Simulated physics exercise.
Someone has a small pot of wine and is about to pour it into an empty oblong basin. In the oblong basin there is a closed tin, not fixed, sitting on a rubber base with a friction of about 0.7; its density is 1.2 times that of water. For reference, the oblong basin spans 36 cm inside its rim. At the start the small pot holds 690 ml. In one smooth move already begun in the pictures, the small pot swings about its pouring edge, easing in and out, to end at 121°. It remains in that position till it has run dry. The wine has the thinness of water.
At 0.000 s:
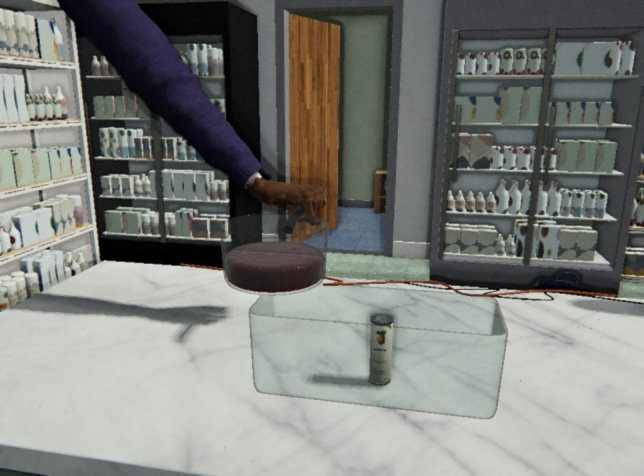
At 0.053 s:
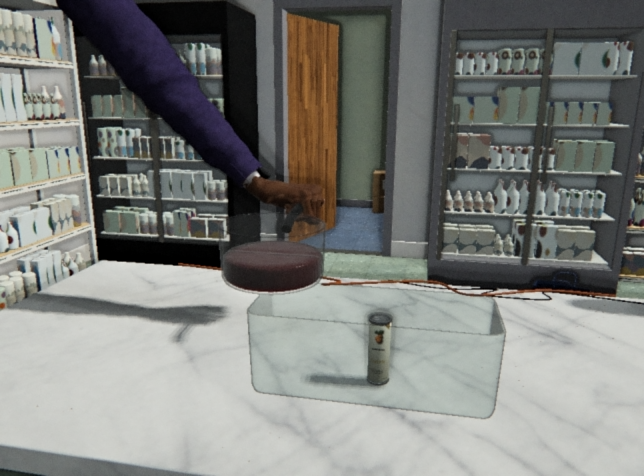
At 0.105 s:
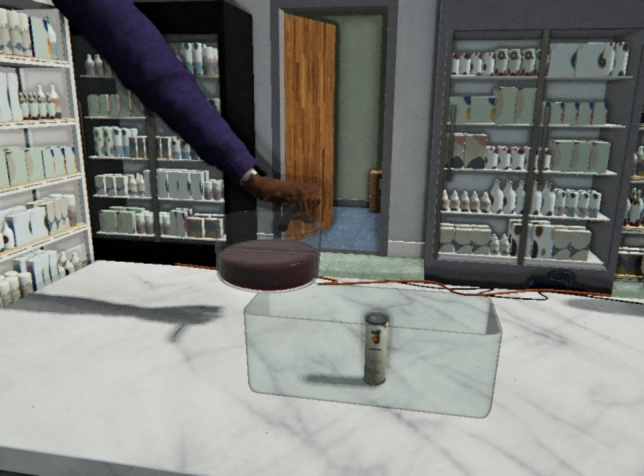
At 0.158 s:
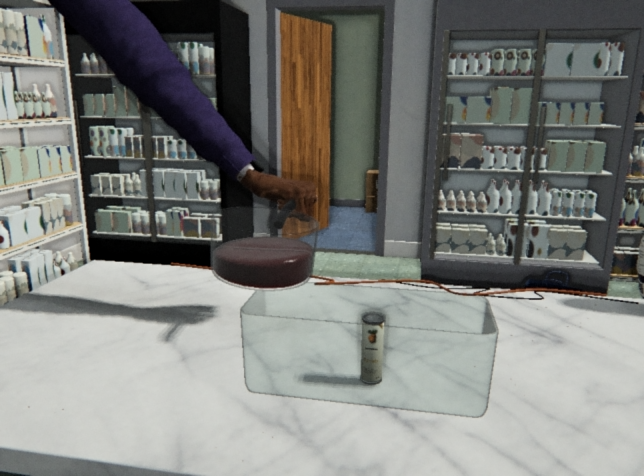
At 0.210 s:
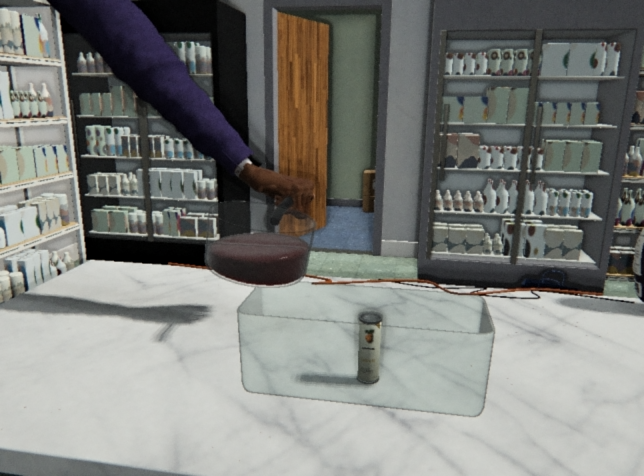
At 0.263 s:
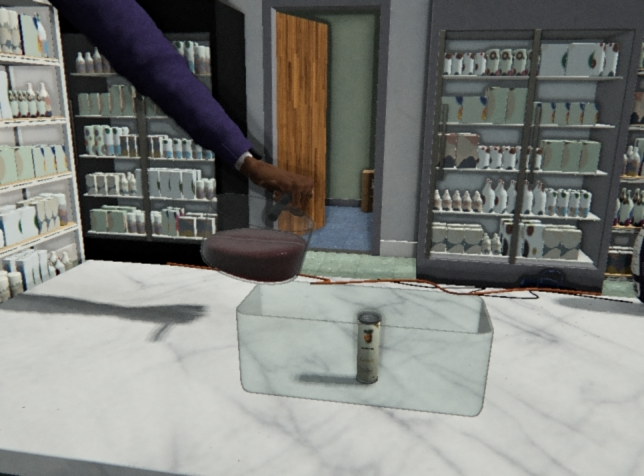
A small pot of dark red wine, held by a purple-sleeved arm above a marble counter, starts level and gradually tilts to the right beside a clear oblong basin containing an upright closed tin, while the view shifts slightly.
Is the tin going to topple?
It stays erect.
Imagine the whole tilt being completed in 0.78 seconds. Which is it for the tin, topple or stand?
Well, the tin simply holds firm.
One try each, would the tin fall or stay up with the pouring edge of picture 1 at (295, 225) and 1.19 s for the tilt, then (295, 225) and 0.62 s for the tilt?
First it tips over; then it tips over.
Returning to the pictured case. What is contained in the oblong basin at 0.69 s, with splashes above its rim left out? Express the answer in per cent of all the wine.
Around 1%.
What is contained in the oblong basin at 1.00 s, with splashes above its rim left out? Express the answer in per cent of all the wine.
Around 72 in a hundred.
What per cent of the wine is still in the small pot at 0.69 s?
At that time about 70 in a hundred parts are still held.
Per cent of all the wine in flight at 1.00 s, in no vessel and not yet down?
Some 20 % is up in the air.
After 0.69 s the tilt is 76° and 70 per cent is still to pour; the tin stands where it began.
After 1.00 s the tilt is 114° and 9 per cent is still to pour; the tin stands where it began.
After 1.33 s the tilt is 121° and 0 per cent is still to pour; the tin stands where it began.
After 1.69 s the tilt is 121° and 0 per cent is still to pour; the tin stands where it began.
In the end the tin stands where it began.
